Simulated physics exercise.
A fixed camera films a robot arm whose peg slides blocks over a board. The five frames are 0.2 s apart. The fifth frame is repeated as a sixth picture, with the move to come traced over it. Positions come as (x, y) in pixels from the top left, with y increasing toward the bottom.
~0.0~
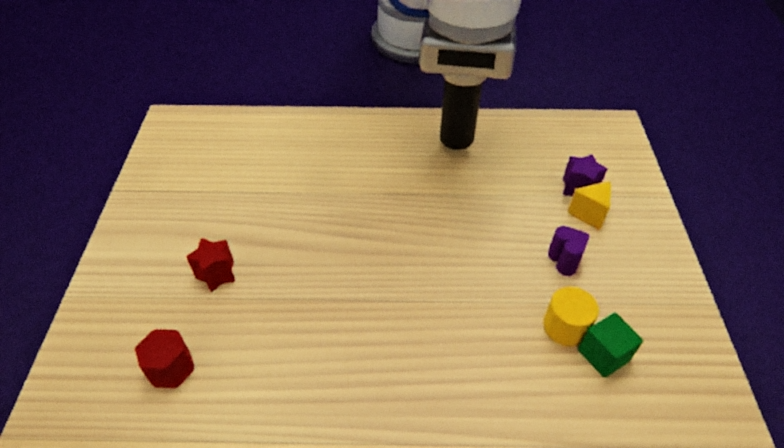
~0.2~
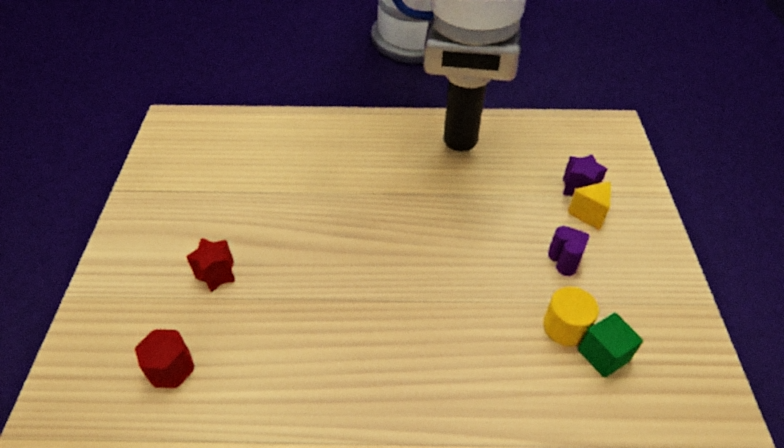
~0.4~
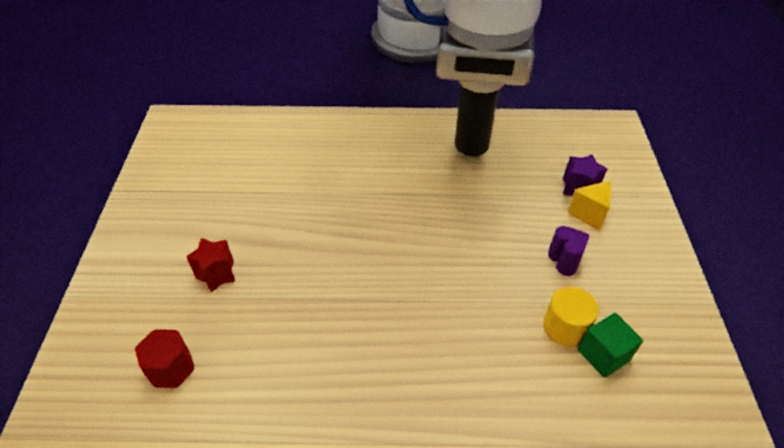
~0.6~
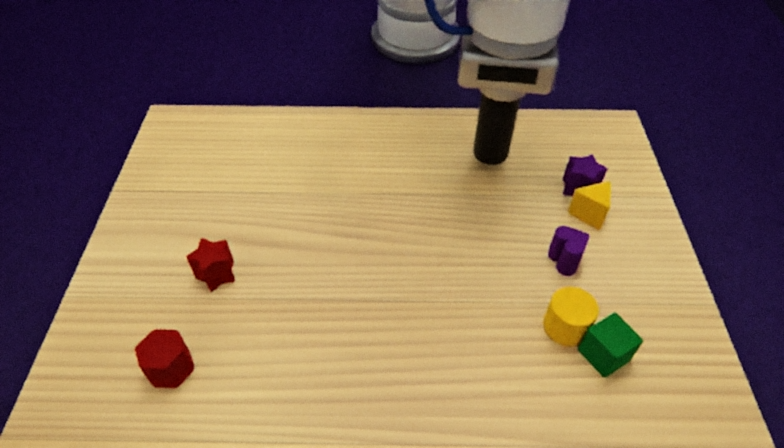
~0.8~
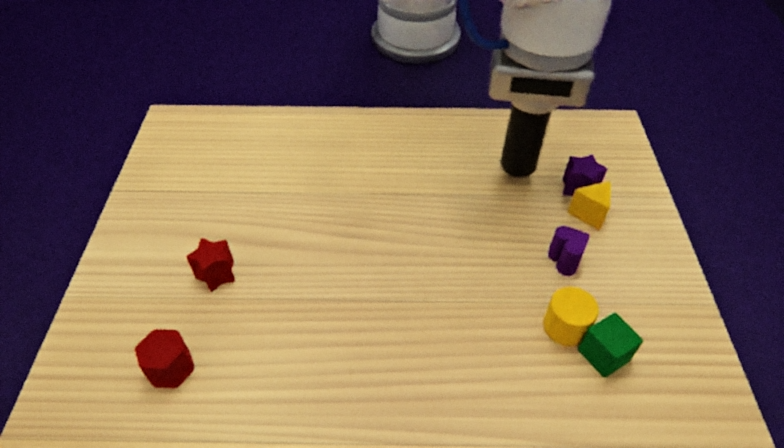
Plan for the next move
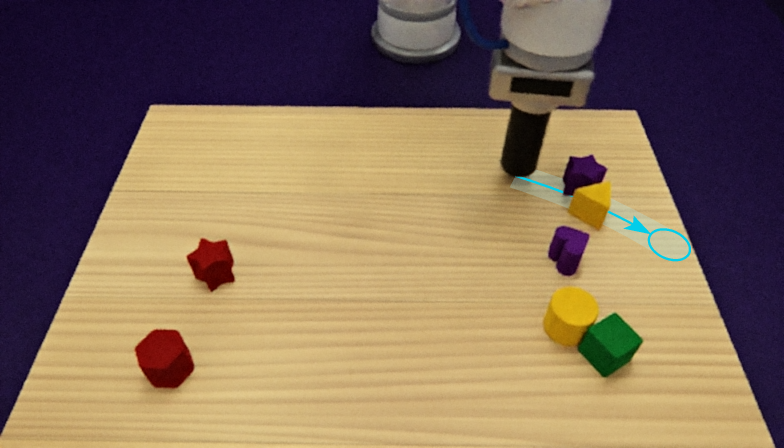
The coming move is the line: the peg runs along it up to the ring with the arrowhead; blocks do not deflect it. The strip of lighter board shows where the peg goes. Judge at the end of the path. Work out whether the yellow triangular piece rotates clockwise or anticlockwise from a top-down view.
From above, the yellow triangular piece will be seen to turn clockwise.
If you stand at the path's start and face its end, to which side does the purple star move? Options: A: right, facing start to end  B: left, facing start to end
The one that fits is B, left, facing start to end.
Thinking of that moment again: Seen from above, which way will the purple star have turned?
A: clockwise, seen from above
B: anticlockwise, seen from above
It's B.
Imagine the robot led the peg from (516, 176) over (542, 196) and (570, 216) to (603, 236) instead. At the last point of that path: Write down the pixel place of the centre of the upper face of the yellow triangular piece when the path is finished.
(640, 204)
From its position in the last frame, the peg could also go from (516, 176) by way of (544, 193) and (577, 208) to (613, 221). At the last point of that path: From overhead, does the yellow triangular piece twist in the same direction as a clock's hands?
It seems not.
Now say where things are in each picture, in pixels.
The first picture shows lower end of the peg (457, 140), tops of blocks, purple heart (573, 238), purple star (587, 165), yellow triangular piece (598, 192).
The second picture shows peg (460, 141), blocks as before.
The third picture shows peg (471, 146), blocks as before.
The fourth picture shows peg (490, 154), blocks as before.
The fifth picture shows peg (518, 166), purple heart (573, 238), purple star (587, 165), yellow triangular piece (598, 192).
The drawn path runs from (516, 176) via (591, 204), ending at (669, 244).
The first path, step by step. One third of the way, peg (570, 184); purple star (607, 169), turned 15° anticlockwise.
Two thirds of the way, peg (623, 207); purple star (642, 174), turned 65° anticlockwise; yellow triangular piece (632, 217), turned 35° clockwise.
At the end, peg (675, 235); purple heart not moved; purple star (643, 175), turned 70° anticlockwise; yellow triangular piece (639, 225), turned 55° clockwise.
